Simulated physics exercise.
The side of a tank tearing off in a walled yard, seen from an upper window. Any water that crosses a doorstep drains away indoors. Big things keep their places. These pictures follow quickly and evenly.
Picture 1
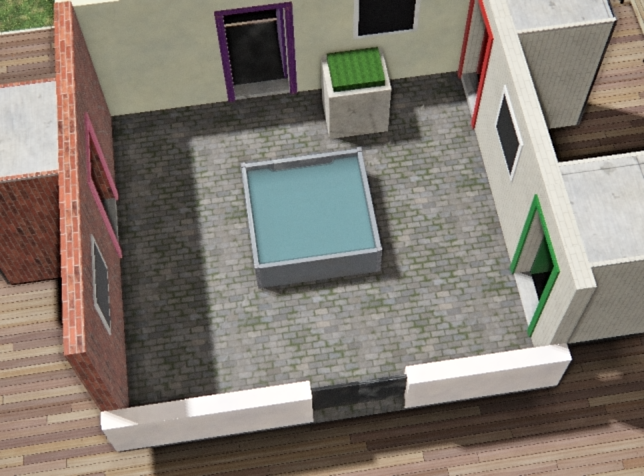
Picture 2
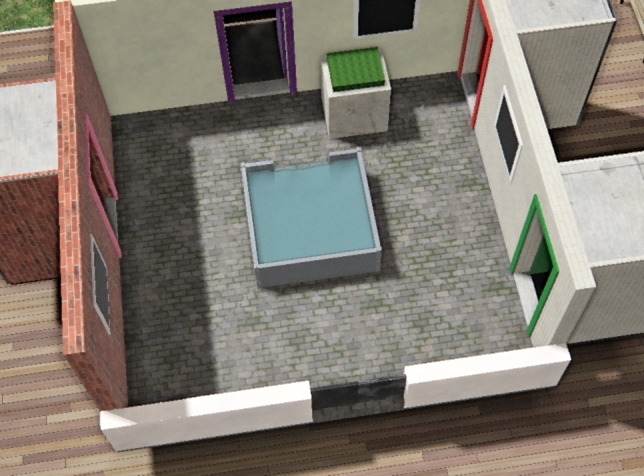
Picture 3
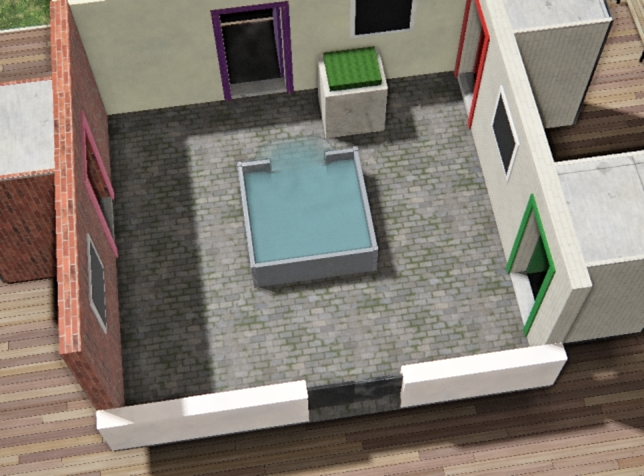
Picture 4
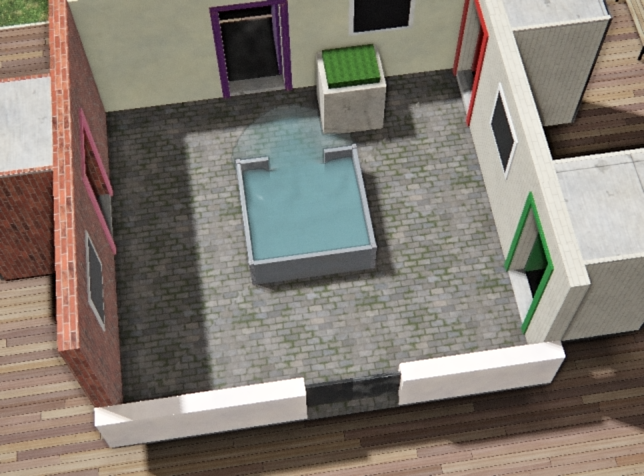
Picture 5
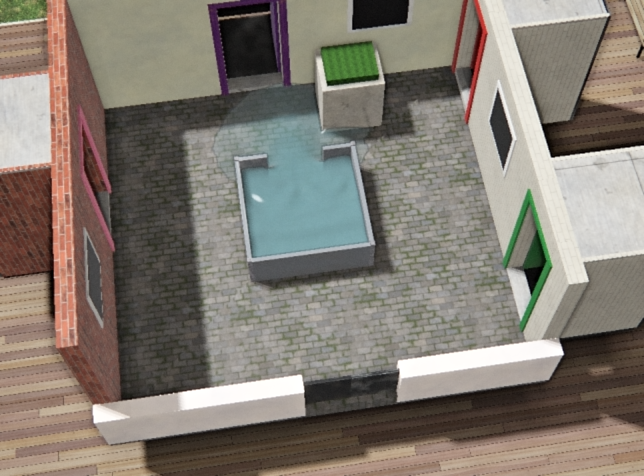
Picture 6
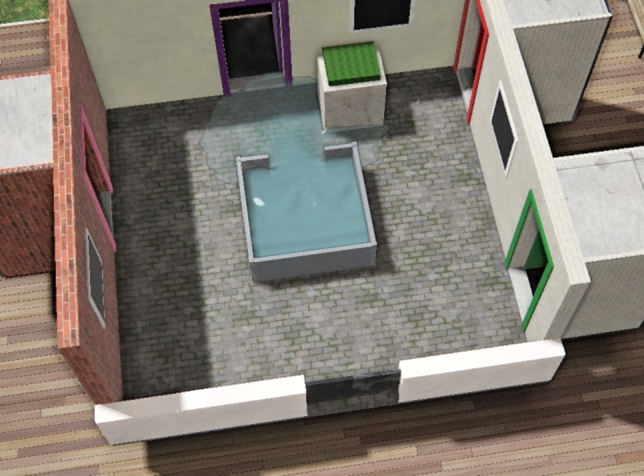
Water pouring through a gap in the far side of an open tank, spreading across the paving of a walled yard.
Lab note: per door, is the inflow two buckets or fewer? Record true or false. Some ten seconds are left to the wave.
Red door true; green door true; pink door true; purple door false.
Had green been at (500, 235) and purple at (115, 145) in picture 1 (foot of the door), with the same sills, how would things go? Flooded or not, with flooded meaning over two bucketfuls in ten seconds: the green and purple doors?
After that, the green door stays within the limit and the purple door tops the limit.
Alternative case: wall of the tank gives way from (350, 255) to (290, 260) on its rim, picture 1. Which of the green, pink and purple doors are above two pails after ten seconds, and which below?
Door by door - green tops the limit, pink doesn't reach it, purple doesn't reach it.
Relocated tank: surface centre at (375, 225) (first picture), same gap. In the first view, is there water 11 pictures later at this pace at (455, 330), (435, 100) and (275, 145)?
In that order: Not reached, reached by the flood, reached by the flood.
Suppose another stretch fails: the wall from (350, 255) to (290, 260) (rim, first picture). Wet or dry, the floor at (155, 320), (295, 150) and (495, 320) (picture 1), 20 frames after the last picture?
As listed: Flooded, clear, flooded.
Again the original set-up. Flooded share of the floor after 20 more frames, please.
About 40 per cent.
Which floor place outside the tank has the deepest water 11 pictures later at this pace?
Near (307, 94).
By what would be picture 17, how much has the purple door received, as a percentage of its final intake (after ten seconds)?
Near 55 in a hundred.
A moment on, water covers 20 % of the floor; the red door not reached, the green door not reached, the pink door not reached, the purple door over two buckets in.
Next, water covers 30 % of the floor; the red door wet at the sill, nothing in, the green door not reached, the pink door not reached, the purple door far over two buckets in.
Then, water covers 40 % of the floor; the red door under two buckets in, the green door not reached, the pink door wet at the sill, nothing in, the purple door far over two buckets in.
Later, water covers 80 % of the floor; the red door under two buckets in, the green door wet at the sill, nothing in, the pink door wet at the sill, nothing in, the purple door far over two buckets in.
In the end, water covers 95 % of the floor; the red door under two buckets in, the green door wet at the sill, nothing in, the pink door wet at the sill, nothing in, the purple door far over two buckets in.
